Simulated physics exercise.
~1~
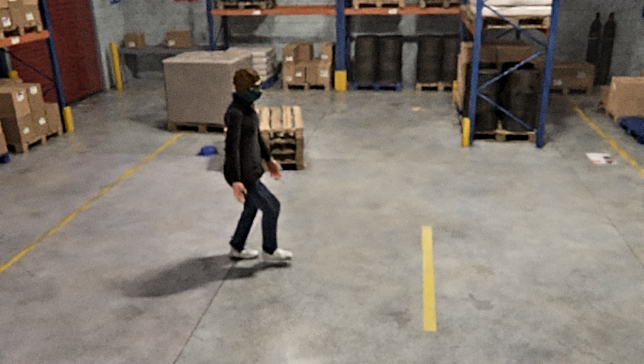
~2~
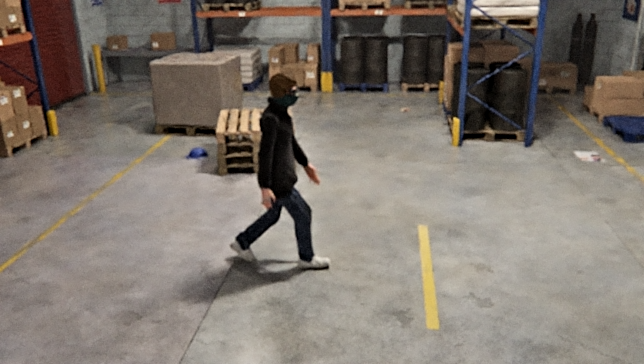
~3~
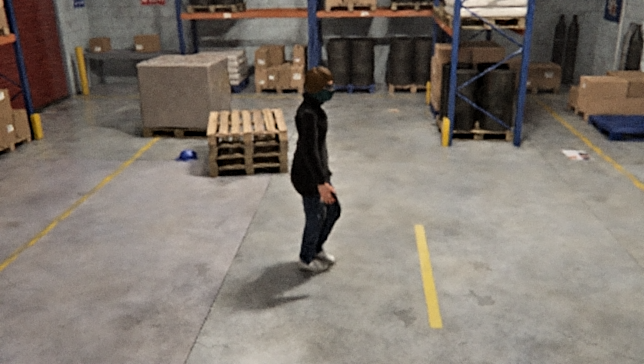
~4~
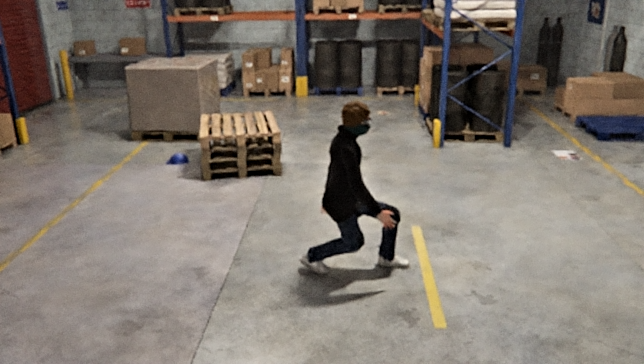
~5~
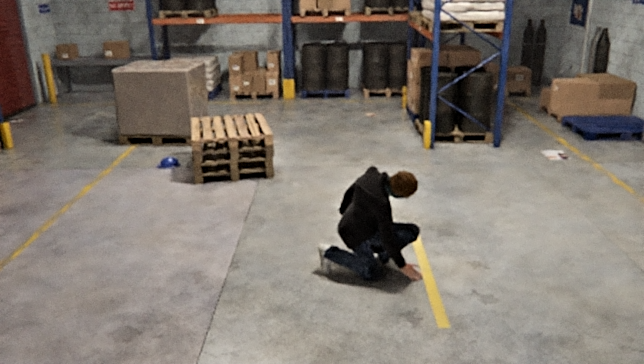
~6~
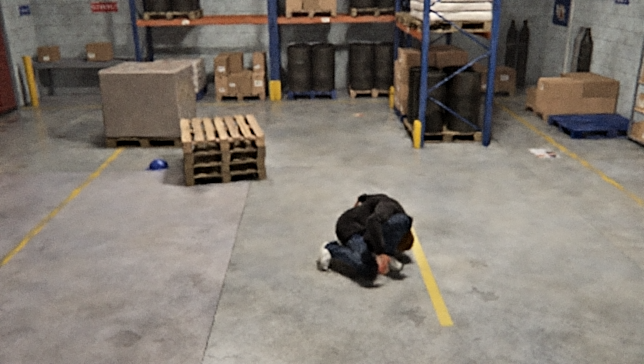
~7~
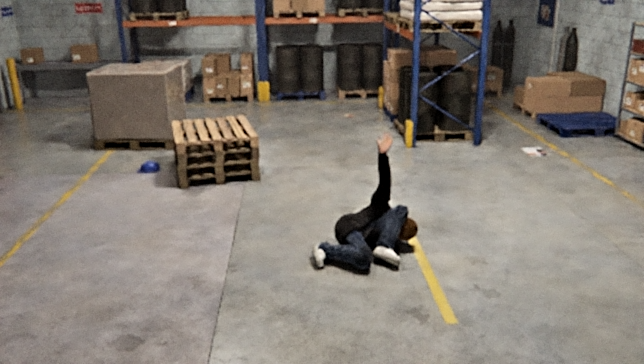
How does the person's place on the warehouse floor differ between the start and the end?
At the start the person is near the stacked wooden pallets, well to the left of the short yellow line. By the end the person is farther right, down on the floor close beside that line.
In a warehouse, a person walks right, sinks before a yellow line and raises one arm.
